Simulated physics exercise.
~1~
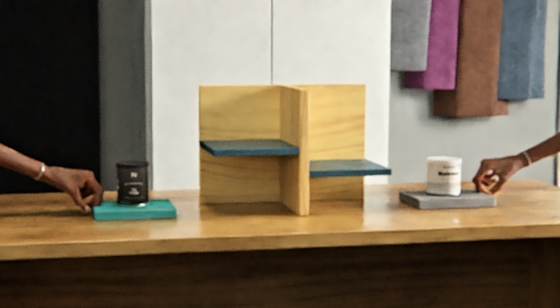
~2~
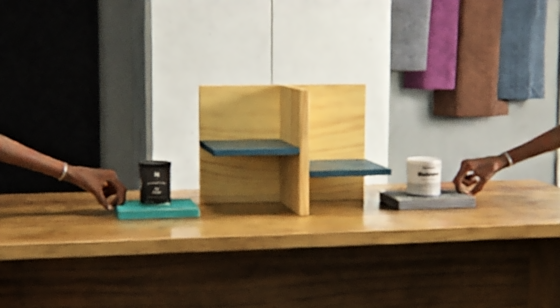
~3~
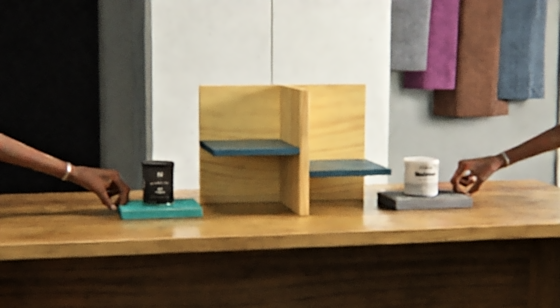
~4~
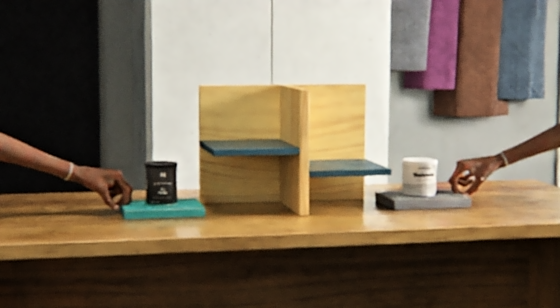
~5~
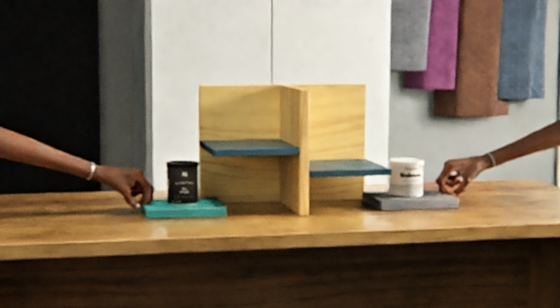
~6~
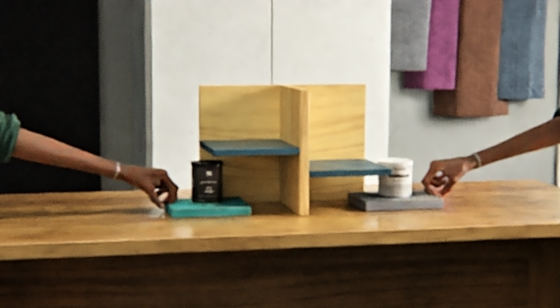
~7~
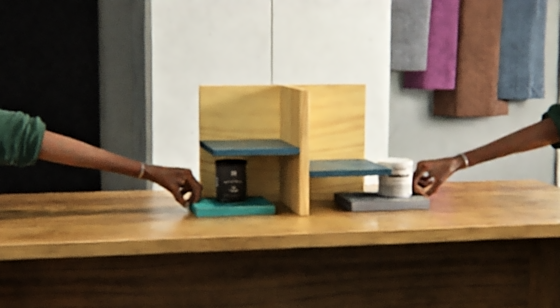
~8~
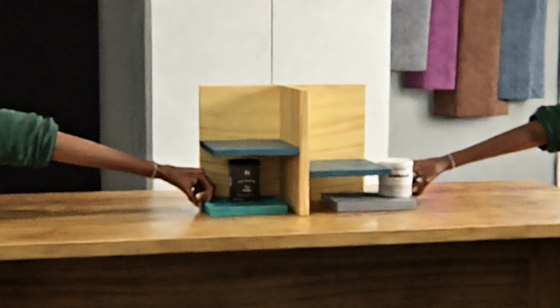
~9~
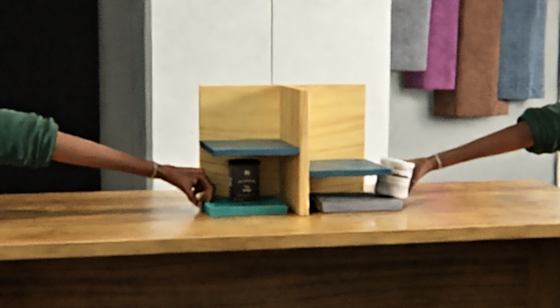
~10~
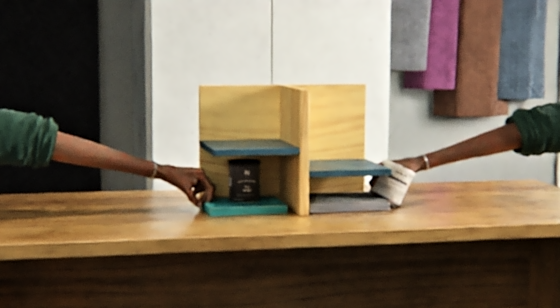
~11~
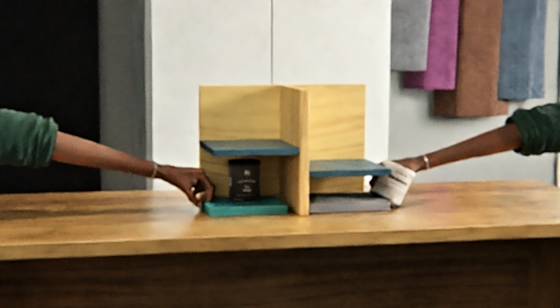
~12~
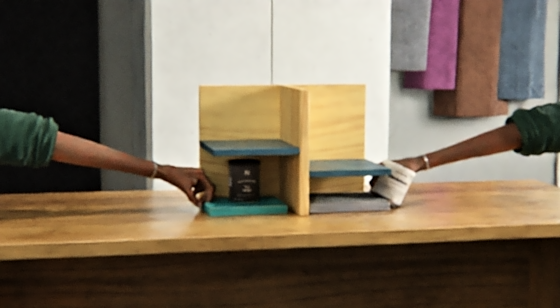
The footage shows two hands sliding a turquoise board with a black pot and a grey board with a white tin inward beneath a wooden stand's shelves; the pot passes under upright, while the tin catches on the right shelf's edge, slips back on its board and ends tilted.
